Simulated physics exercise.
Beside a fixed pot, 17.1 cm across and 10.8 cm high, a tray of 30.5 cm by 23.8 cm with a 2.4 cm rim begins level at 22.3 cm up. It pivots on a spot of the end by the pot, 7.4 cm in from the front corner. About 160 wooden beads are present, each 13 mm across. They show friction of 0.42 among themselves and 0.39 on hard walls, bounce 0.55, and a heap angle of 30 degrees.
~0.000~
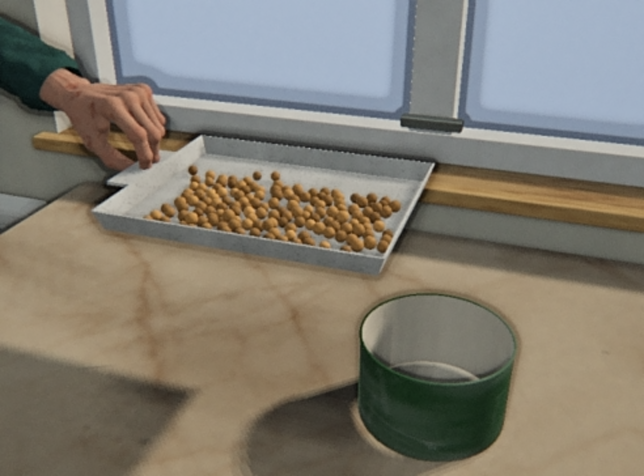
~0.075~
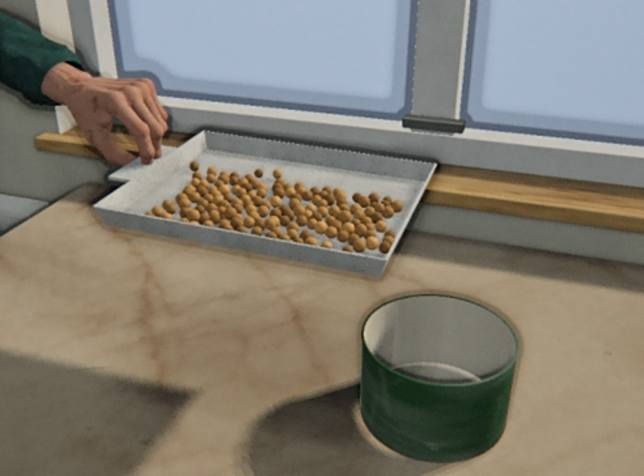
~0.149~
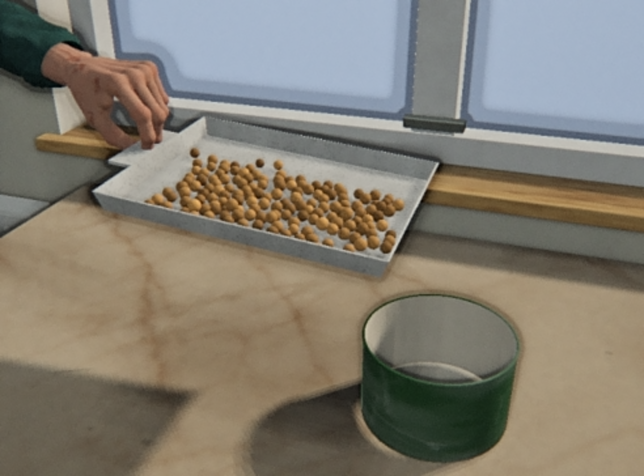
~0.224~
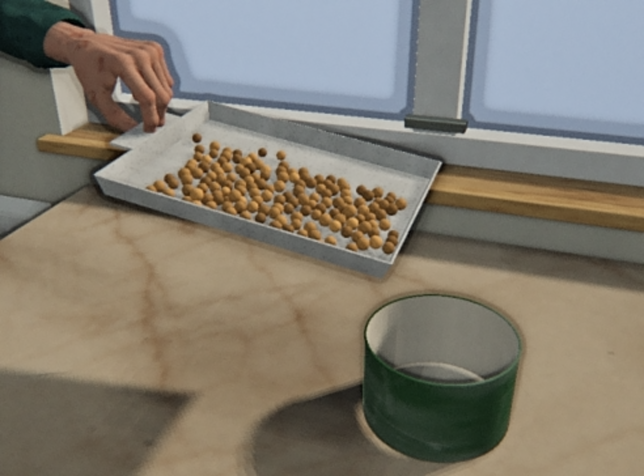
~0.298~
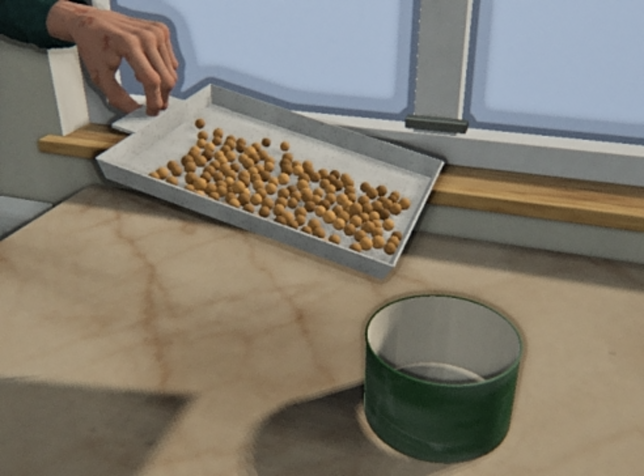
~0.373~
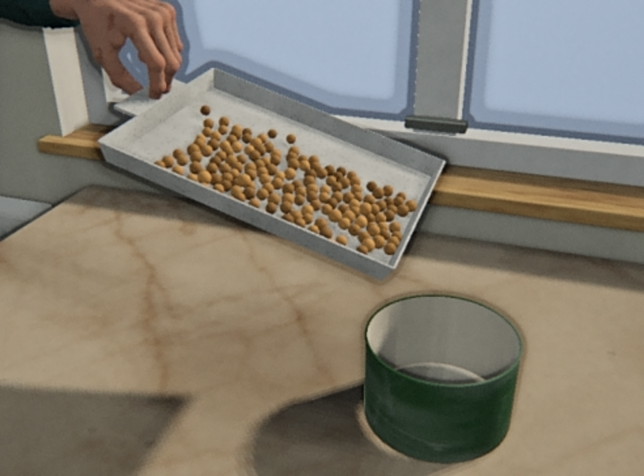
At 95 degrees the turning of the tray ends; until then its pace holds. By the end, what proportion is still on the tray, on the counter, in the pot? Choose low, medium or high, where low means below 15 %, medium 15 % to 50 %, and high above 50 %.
Shares - tray: Low, counter: Medium, pot: High.
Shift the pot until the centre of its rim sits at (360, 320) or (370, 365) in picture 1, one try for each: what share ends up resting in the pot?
First try around 0 %, second around 35 %.
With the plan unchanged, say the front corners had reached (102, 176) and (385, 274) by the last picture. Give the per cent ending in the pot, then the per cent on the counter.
Pot: 15, counter: 85.
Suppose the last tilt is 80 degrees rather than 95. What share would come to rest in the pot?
Estimated share: About 70 %.
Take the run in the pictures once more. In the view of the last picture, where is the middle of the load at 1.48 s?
Near (403, 214).
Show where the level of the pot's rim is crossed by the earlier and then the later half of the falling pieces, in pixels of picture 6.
(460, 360) or so first, later (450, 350).
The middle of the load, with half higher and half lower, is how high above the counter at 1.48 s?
Roughly 26 cm above the counter.
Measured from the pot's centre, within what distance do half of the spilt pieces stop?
Some 28 cm.
After 1.04 s, tilt 54 degrees; the tray holds 100 %, the pot 0 %.
After 1.48 s, tilt 78 degrees; the tray holds 100 %, the pot 0 %.
Then, at 2.01 s, tilt 95 degrees; the tray holds 0 %, the pot 70 %.
In the end, at 2.8 s, tray 0 %, counter 30 %, pot 70 %.
